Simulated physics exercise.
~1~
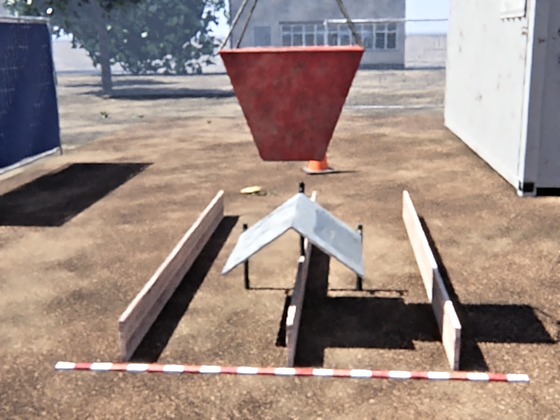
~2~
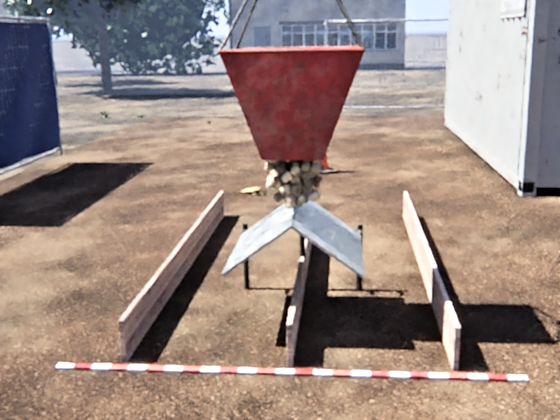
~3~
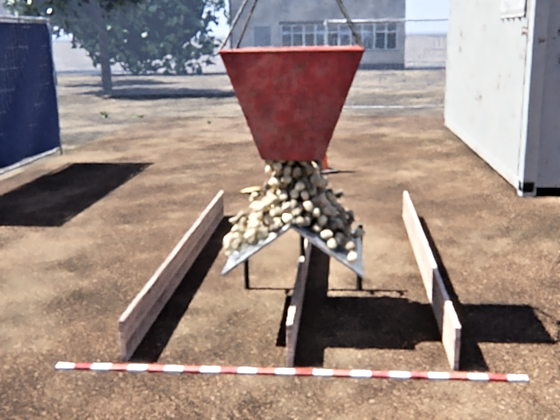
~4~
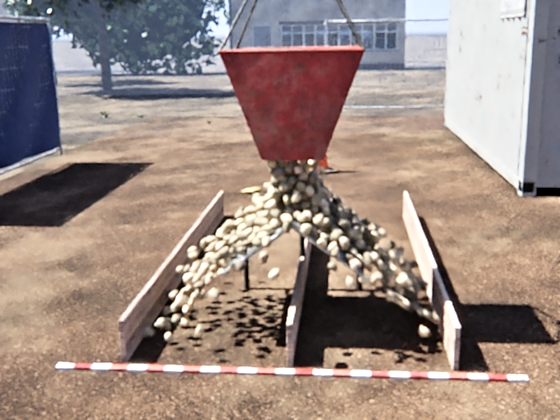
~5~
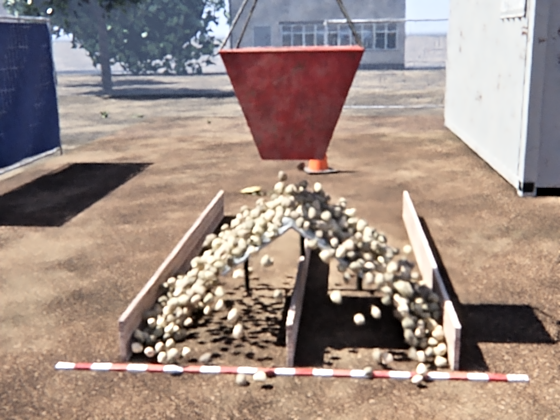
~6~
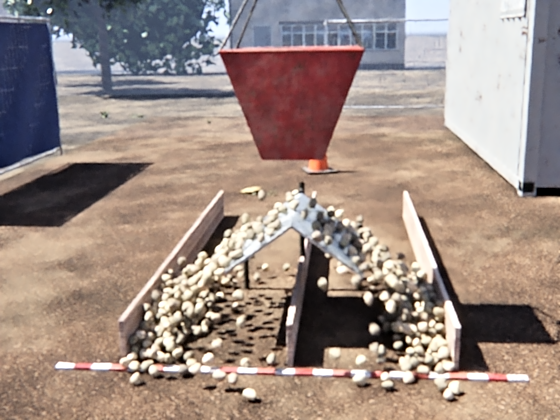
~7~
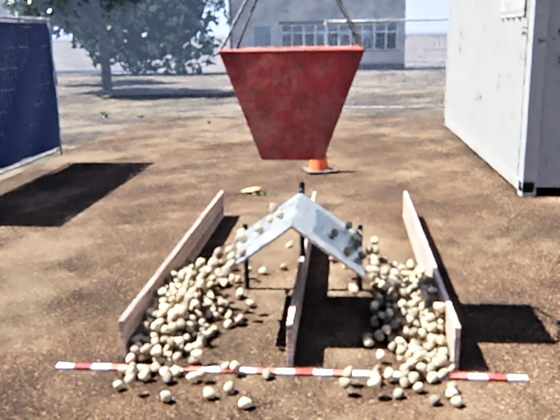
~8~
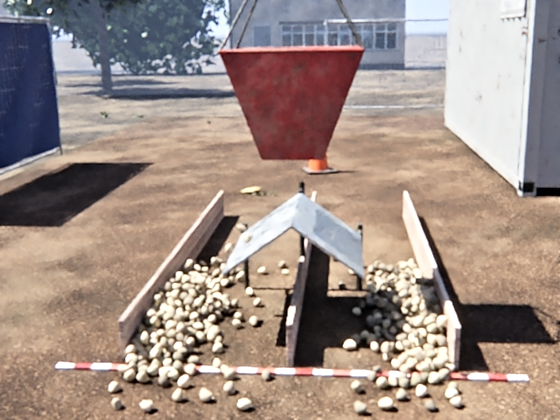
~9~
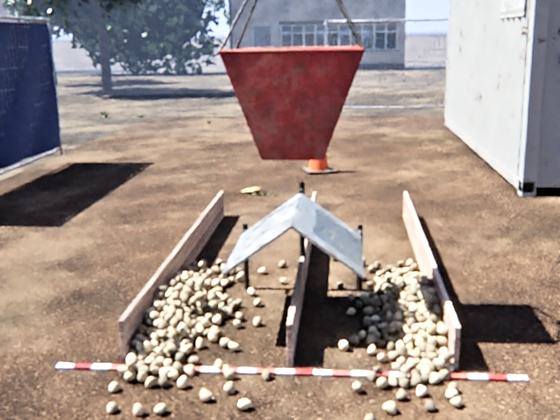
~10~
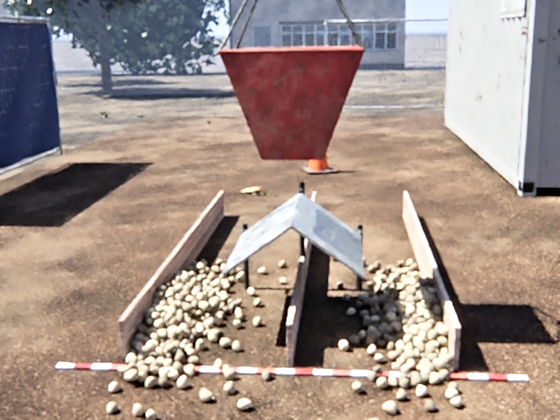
A red hopper drops pale stones onto steel slopes, and they settle in two bays.
